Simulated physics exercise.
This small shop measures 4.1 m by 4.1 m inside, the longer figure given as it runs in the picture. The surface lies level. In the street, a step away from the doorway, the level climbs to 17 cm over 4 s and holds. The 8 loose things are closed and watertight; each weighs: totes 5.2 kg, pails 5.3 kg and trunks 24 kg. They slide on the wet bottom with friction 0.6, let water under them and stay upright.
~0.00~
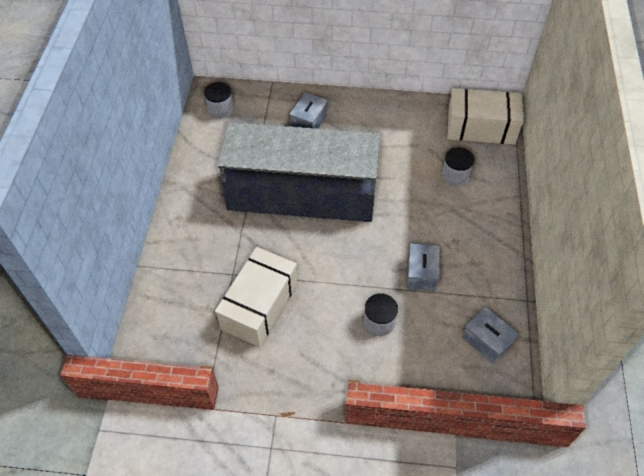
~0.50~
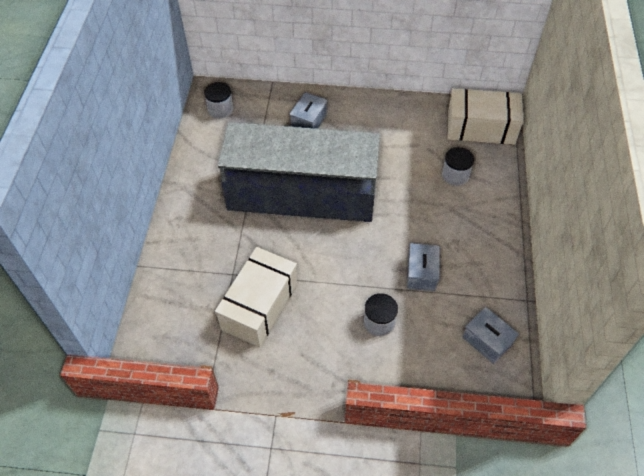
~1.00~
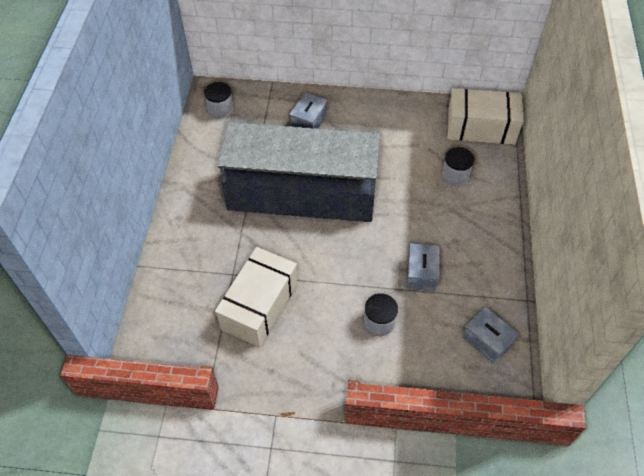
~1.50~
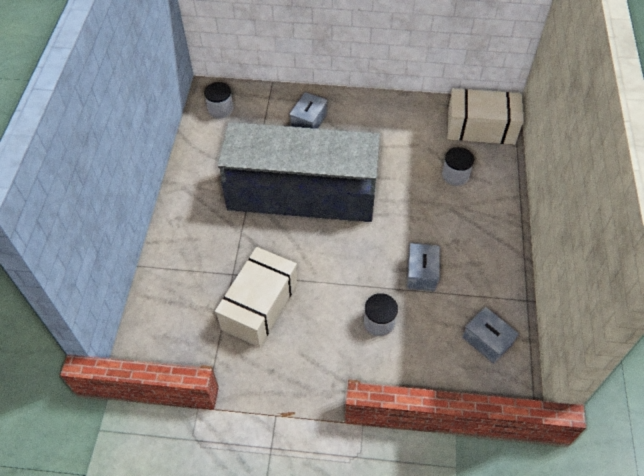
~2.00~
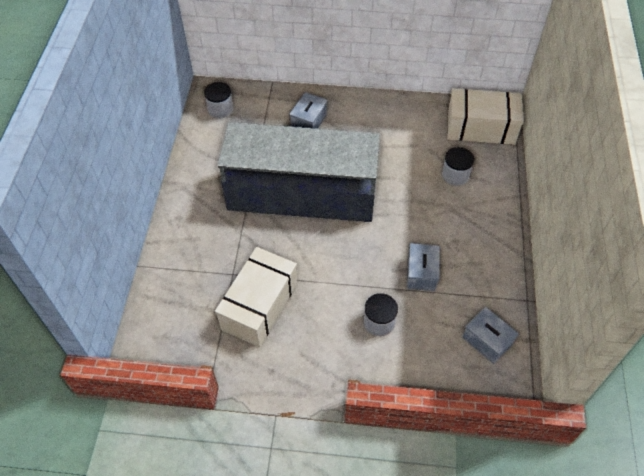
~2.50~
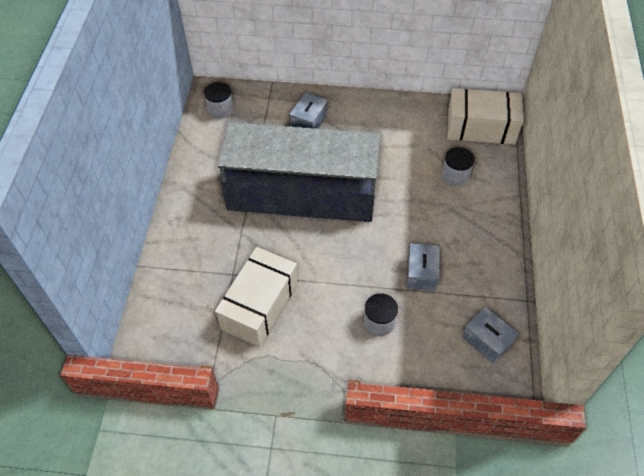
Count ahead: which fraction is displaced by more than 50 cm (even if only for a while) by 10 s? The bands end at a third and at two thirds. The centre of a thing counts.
That comes to not even a third.
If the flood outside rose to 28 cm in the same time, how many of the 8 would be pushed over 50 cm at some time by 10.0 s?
Then 8.
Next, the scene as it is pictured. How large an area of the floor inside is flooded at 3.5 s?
Roughly 1.5 m2.
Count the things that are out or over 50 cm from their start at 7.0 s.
By then 1.
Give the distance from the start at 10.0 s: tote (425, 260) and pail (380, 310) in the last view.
In that order: 50 cm, 20 cm.
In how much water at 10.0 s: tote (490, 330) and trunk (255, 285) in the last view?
About 5 and 5 cm.
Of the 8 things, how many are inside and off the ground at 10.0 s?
I count 1.
After 3.5 s 0 of 8 are over 50 cm from their spots; 0 afloat.
After 4.5 s 0 of 8 are over 50 cm from their spots; 0 afloat.
After 7.0 s 1 of 8 are over 50 cm from their spots; 1 afloat.
After 10.0 s 1 of 8 are over 50 cm from their spots, and 1 have been at some point; 1 afloat.
